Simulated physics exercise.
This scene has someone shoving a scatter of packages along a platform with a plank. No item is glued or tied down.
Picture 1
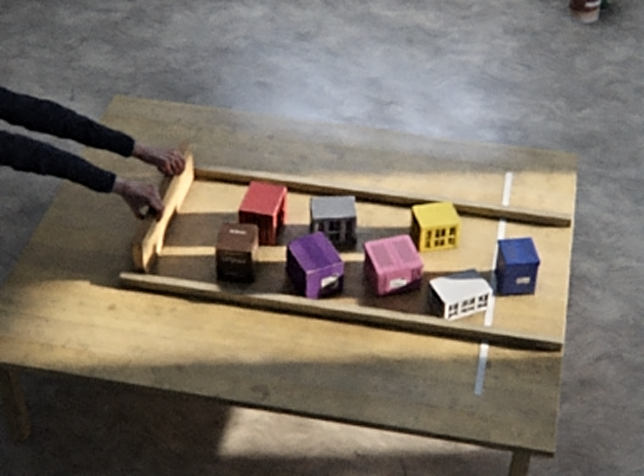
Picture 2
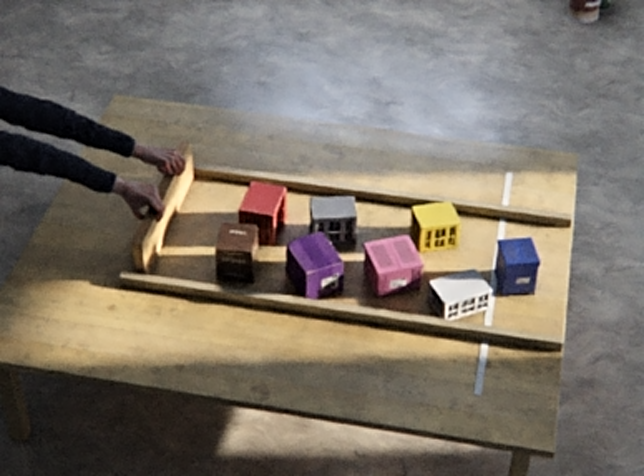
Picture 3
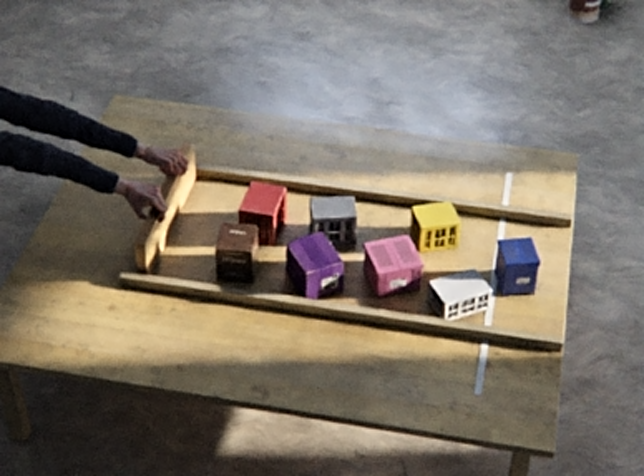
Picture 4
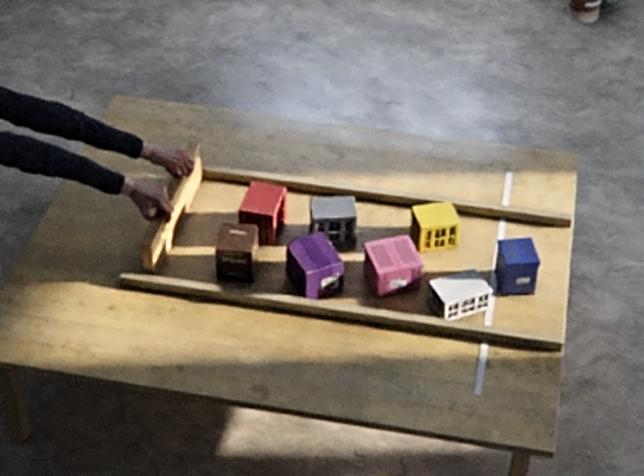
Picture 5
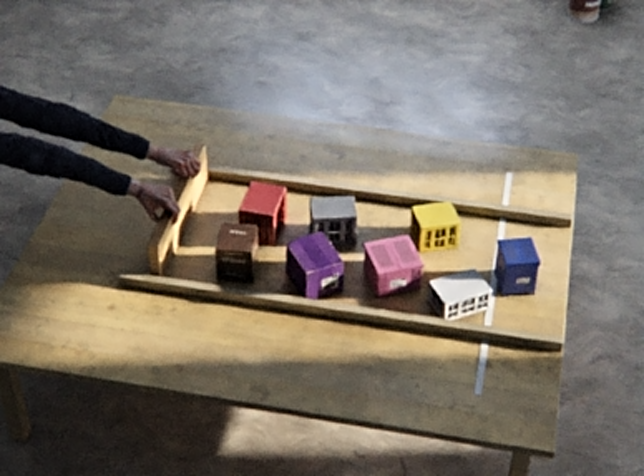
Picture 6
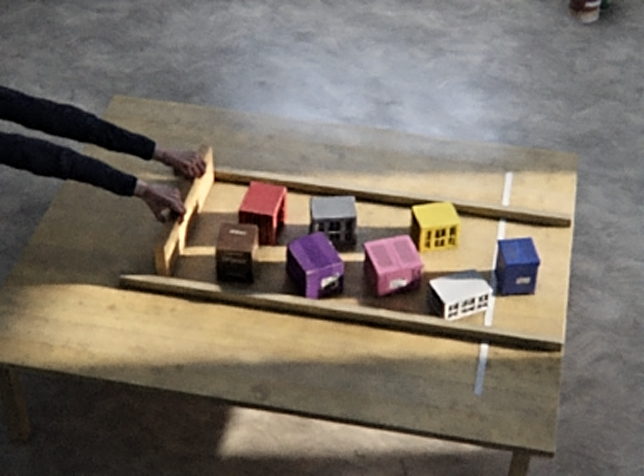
On a wooden table, two hands slide a plank slightly right toward scattered colourful boxes.
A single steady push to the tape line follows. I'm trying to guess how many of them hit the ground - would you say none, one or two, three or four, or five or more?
Well, the ones that get knocked off number between three and four.
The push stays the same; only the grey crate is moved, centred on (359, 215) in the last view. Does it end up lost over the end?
Observed: The grey crate keeps its spot.
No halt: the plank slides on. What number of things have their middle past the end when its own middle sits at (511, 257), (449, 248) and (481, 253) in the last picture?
In order of the places given, that's 5, 1 and 3.
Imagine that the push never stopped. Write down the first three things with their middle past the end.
First the blue tote, then the white crate, then the pink tote.
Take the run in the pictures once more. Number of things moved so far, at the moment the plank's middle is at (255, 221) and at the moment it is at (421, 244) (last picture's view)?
At the one place 2, at the other 8.
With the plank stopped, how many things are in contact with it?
At rest, 3 are in contact.
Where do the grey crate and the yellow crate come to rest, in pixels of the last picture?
Final spots - grey crate (559, 256), yellow crate (519, 222).
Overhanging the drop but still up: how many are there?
I make it 2.
Soon after, none off yet; blue tote at rest near (516, 267); white crate at rest near (459, 295); yellow crate at rest near (435, 227).
In the end, the number that fall off is three or four; gone, pink tote, white crate and blue tote.
